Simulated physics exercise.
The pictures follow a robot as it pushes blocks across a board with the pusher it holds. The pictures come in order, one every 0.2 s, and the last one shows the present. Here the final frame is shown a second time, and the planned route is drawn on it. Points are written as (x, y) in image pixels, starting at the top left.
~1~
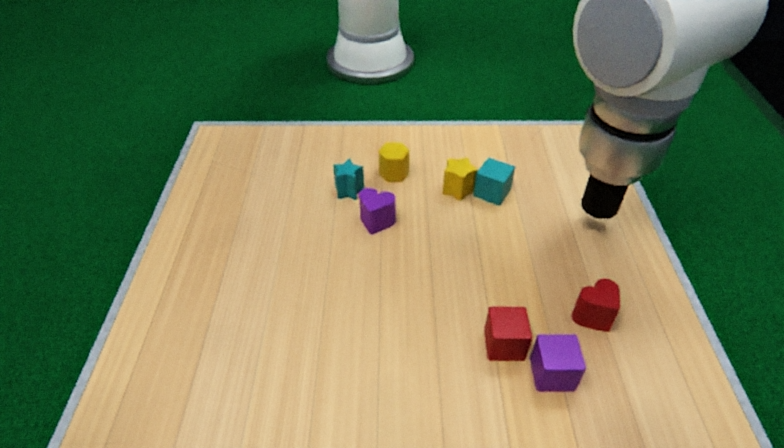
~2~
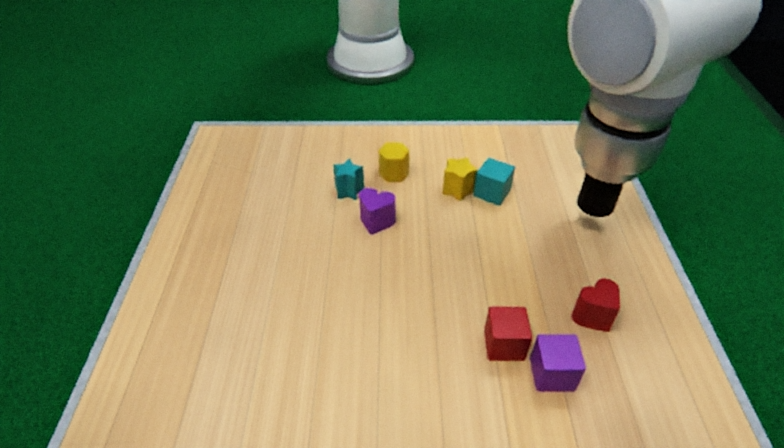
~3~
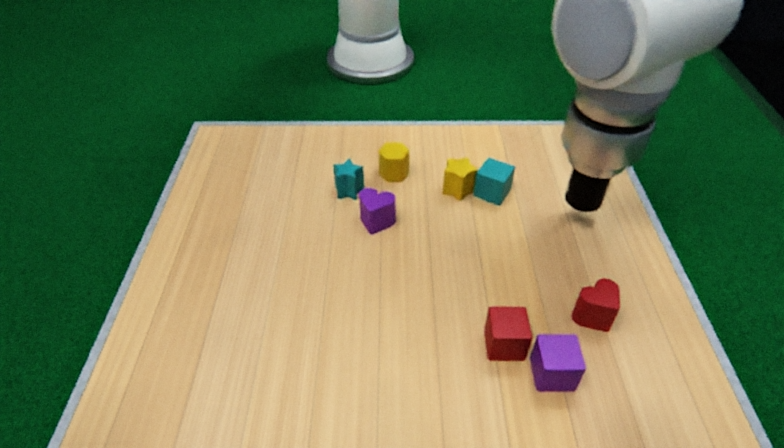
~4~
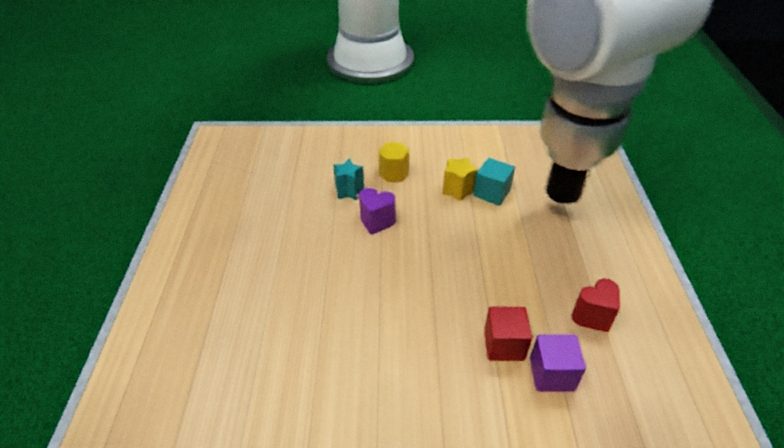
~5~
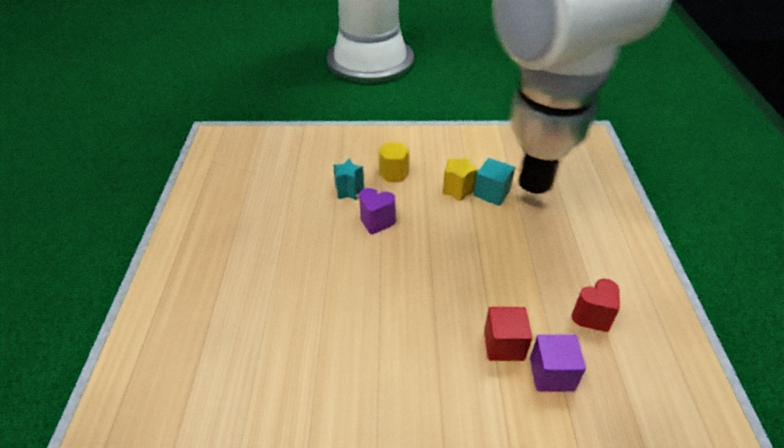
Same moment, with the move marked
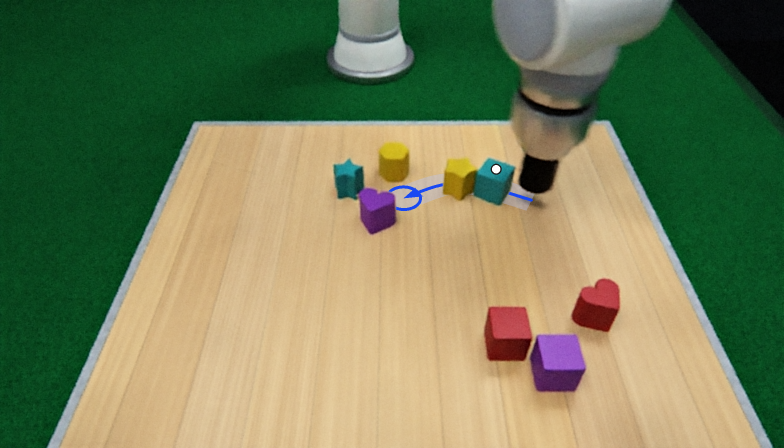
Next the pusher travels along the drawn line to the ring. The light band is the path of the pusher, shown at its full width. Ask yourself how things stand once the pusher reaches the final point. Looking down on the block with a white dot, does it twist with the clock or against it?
Spins counterclockwise.
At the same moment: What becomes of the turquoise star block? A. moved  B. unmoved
It's A.
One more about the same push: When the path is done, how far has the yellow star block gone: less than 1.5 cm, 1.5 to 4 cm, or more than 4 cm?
It goes beyond 4 cm.
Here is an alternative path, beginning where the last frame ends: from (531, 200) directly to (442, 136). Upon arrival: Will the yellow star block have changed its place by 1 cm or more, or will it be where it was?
Its place changes.
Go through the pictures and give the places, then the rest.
Pusher tip at (599, 207); block tops, turquoise star block at (347, 168); yellow hexagonal block at (394, 150); yellow star block at (460, 166); turquoise square piece at (496, 169), in the first frame.
Pusher at (595, 205); blocks unchanged, in the second frame.
Pusher at (583, 200); blocks unchanged, in the third frame.
Pusher at (563, 193); blocks unchanged, in the fourth frame.
Pusher at (536, 183); turquoise star block at (347, 168); yellow hexagonal block at (394, 150); yellow star block at (460, 166); turquoise square piece at (496, 169), in the fifth frame.
Path on the board, from (531, 200) via (488, 187) and (443, 185), ending at (404, 198); the dot is on the turquoise square piece.
The first path, step by step. One third of the way, pusher at (490, 170); yellow star block at (429, 165), turned 10° clockwise; turquoise square piece at (458, 163), turned 40° anticlockwise.
Two thirds of the way, pusher at (444, 168); yellow hexagonal block at (382, 149), turned 45° clockwise; yellow star block at (383, 168); turquoise square piece at (411, 163), turned 50° anticlockwise.
At the end, pusher at (404, 181); turquoise star block at (318, 164); yellow hexagonal block at (382, 149), turned 45° clockwise; yellow star block at (343, 169), turned 30° clockwise; turquoise square piece at (372, 172), turned 25° anticlockwise.
